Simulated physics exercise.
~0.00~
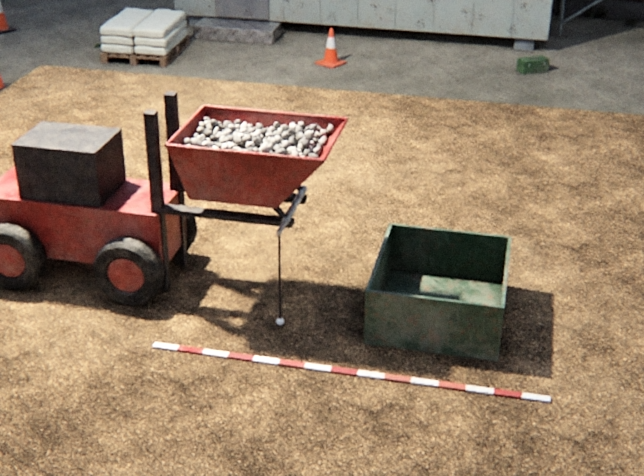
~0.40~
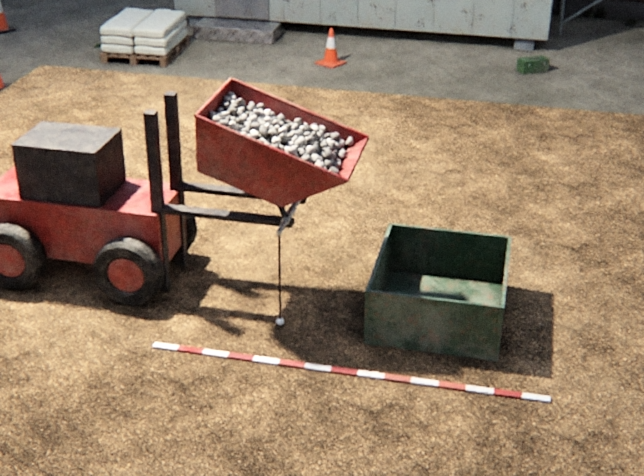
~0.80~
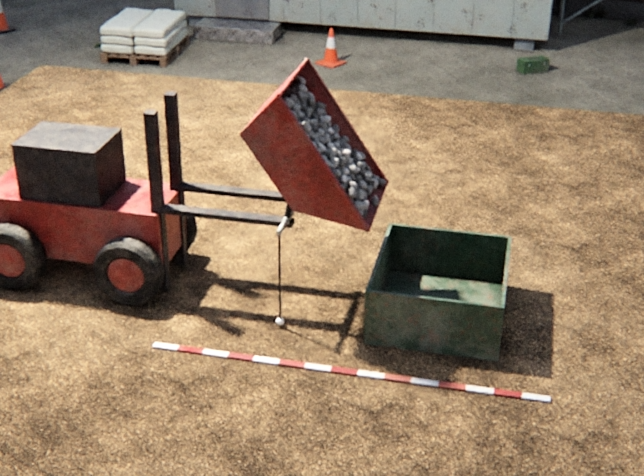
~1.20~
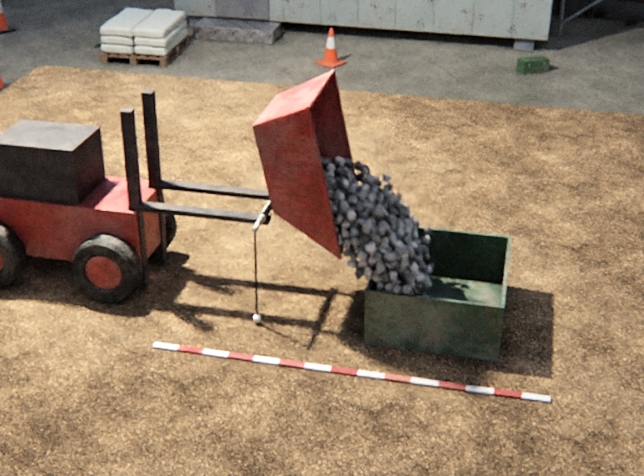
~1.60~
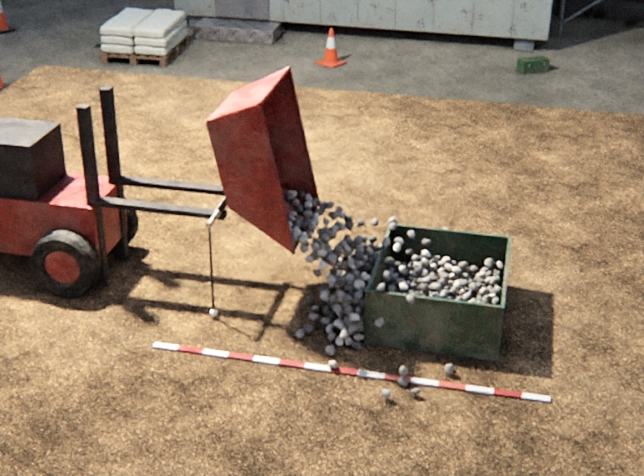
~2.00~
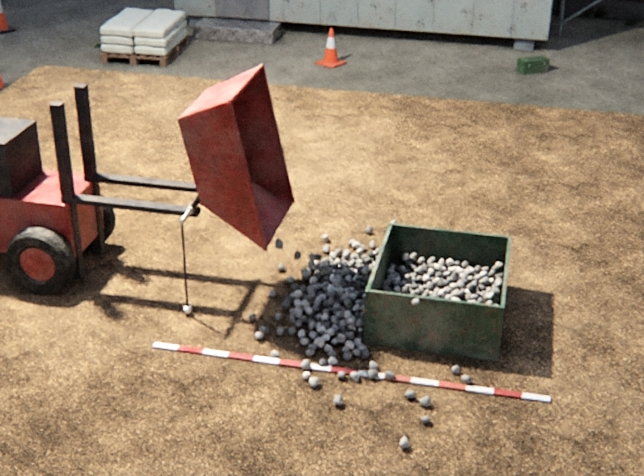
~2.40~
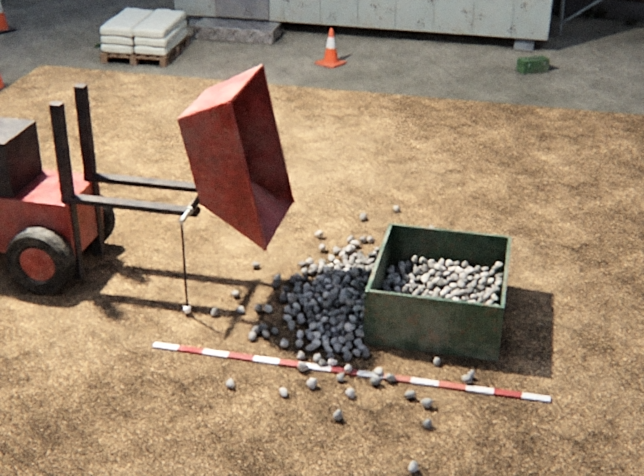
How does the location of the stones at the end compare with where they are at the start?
At the start the stones sit together up in the forklift's red skip. By the end they are lower and farther right, split between the green bin and a heap on the ground at its left, with a few scattered around.
On sandy ground, a forklift tips stones and reverses, leaving them in and beside a bin.
